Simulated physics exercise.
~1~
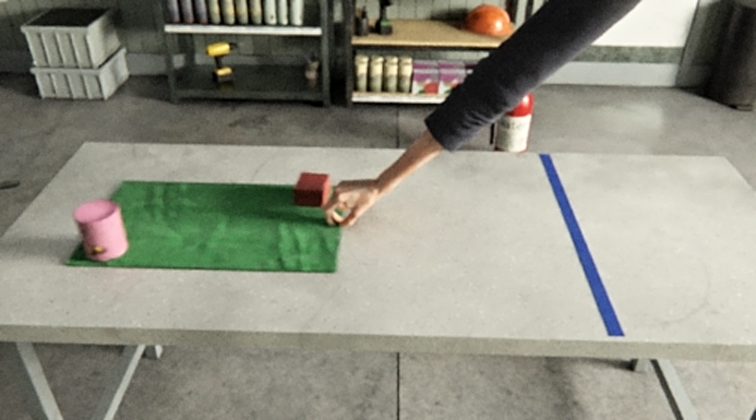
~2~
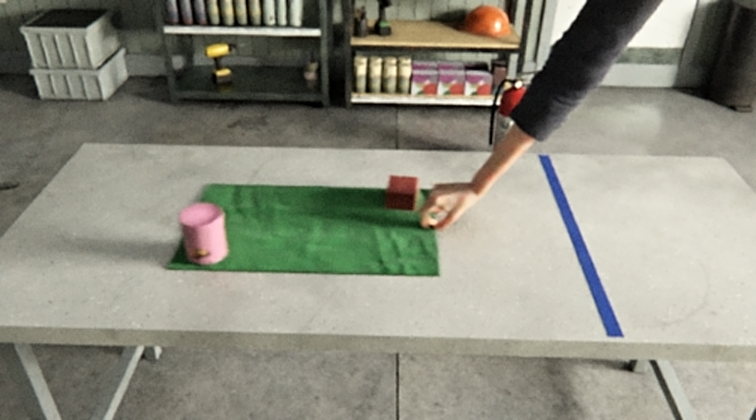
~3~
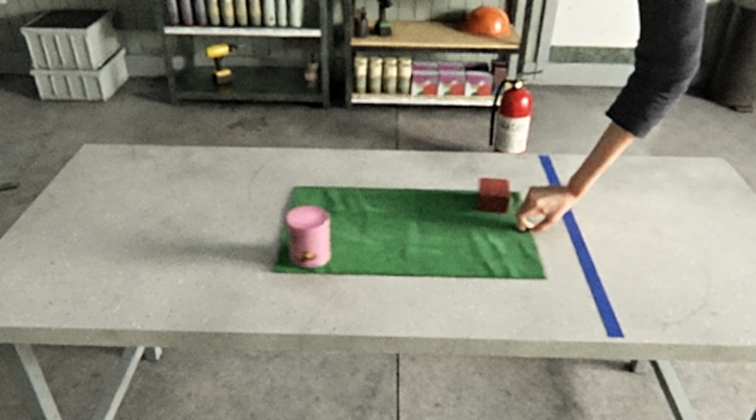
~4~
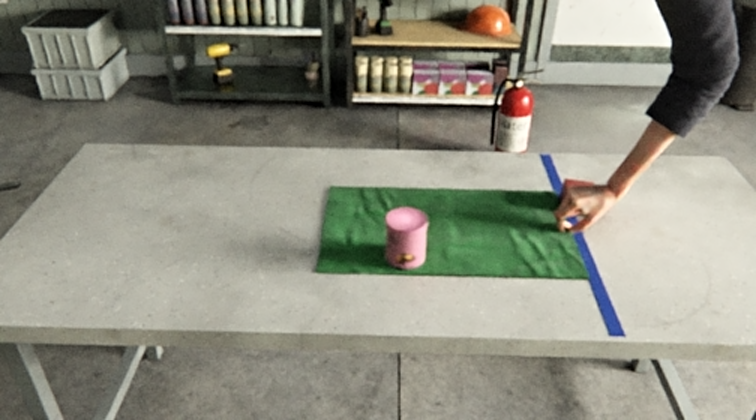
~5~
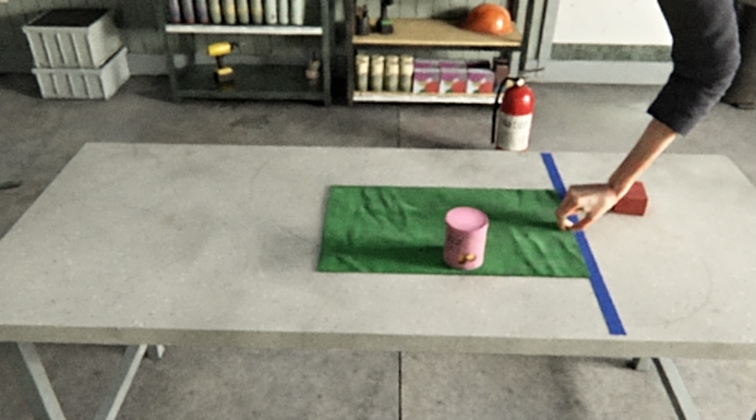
A hand reaches in from the upper right and tows a green cloth across a pale tabletop in a workshop-like room, seen from slightly above and in front, with the view swaying a little. A pink tin stands near the cloth's left end, a small red block sits near its right end, and a blue strip of tape crosses the table at right. The cloth carries both objects rightward until its leading hem stops at the tape. The red block slides off the front, passing behind the hand, and ends beyond the tape. The pink tin slides forward too but remains on the cloth.
